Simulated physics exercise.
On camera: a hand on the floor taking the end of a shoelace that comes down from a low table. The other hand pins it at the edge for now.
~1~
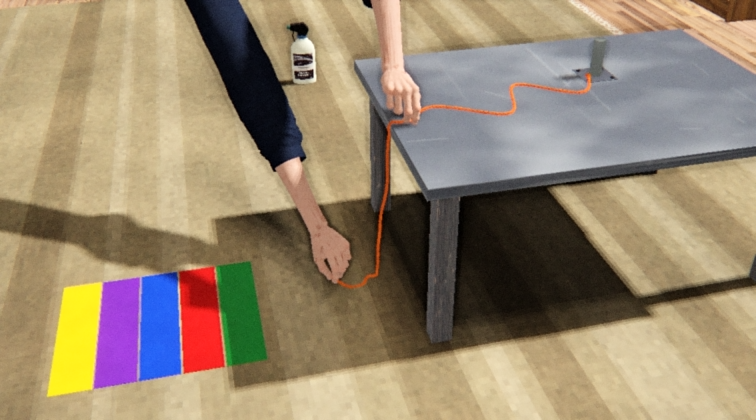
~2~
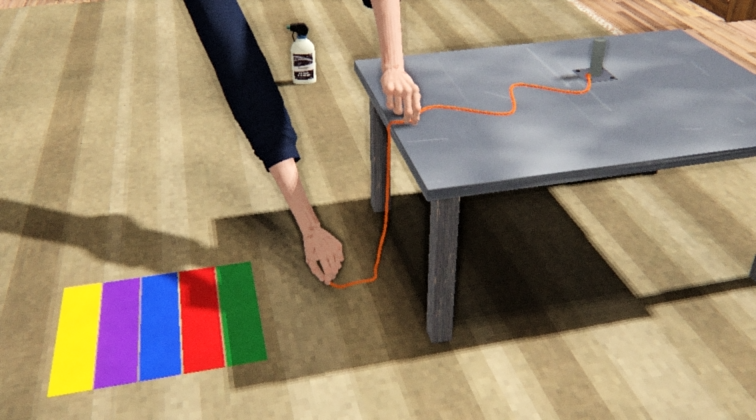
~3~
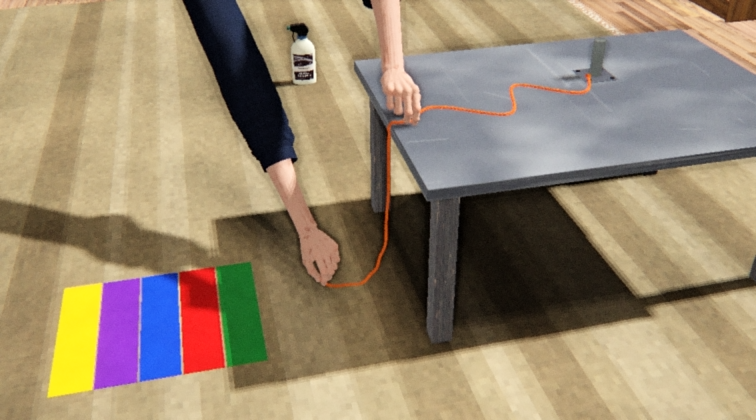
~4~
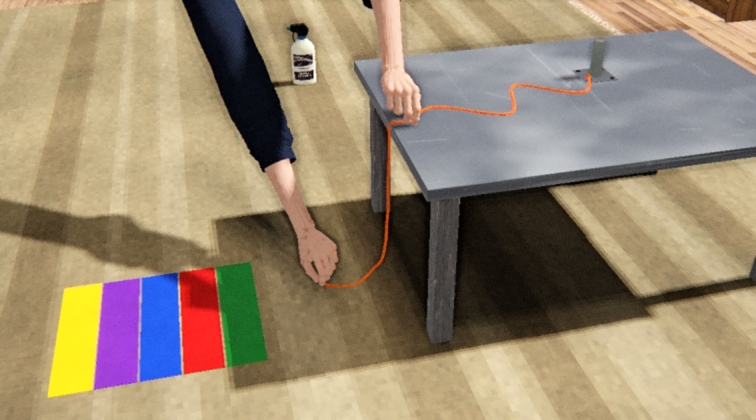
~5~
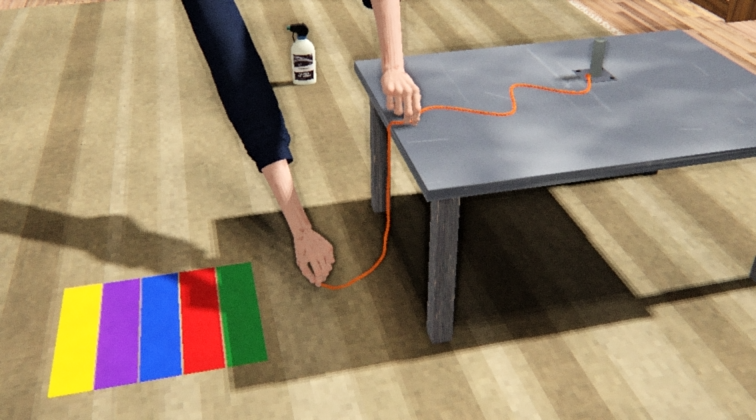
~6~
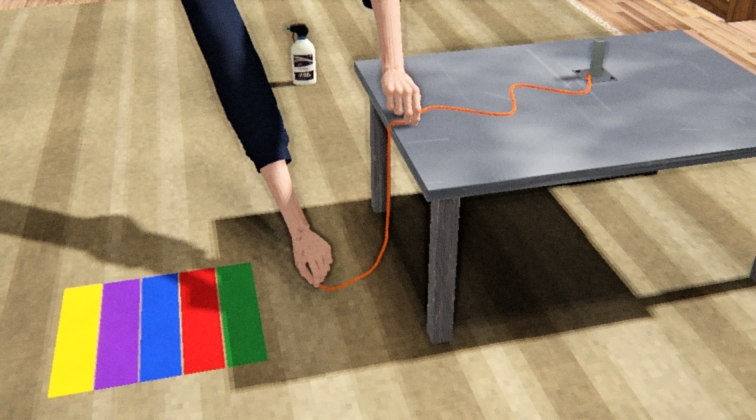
An orange shoelace runs in bends across a low grey table and hangs over its left edge to a striped beige carpet, seen from above at an angle. One hand pins it at the edge while the other holds its end near green, red, blue, purple and yellow strips, with a bottle behind. The lower hand shifts slightly left, drawing the end along, and the view stays still.
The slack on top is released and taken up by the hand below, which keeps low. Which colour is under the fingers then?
The end stops over the purple strip.
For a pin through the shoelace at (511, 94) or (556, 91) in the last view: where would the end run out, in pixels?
About (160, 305) and (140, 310).
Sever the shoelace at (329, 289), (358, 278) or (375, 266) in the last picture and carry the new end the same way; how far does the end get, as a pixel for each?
The places are (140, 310), (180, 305) and (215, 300).
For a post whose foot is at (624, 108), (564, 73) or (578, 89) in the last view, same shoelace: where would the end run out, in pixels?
The places are (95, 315), (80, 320) and (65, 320).
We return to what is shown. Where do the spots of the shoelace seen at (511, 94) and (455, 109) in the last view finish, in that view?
They go to (473, 98) and to (379, 123).
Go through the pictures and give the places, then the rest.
The first picture shows end (333, 278); green (244, 343); red (203, 350); blue (160, 357); purple (116, 364); yellow (72, 371).
The second picture shows end (325, 280); shoelace through (585, 92) (511, 89) (479, 112) (408, 122) (387, 191) (378, 259).
The third picture shows end (322, 281).
The fourth picture shows end (320, 281); shoelace through (585, 92) (511, 89) (479, 112) (408, 122) (388, 191) (381, 260).
The fifth picture shows end (316, 282).
The sixth picture shows end (314, 282); shoelace through (585, 92) (511, 90) (480, 113) (408, 122) (389, 191) (378, 261).
A little later, end near (168, 305); over blue.
Next, end near (130, 310); over purple.
When it is tight, end near (109, 314); over purple. It gets as far as the purple strip.
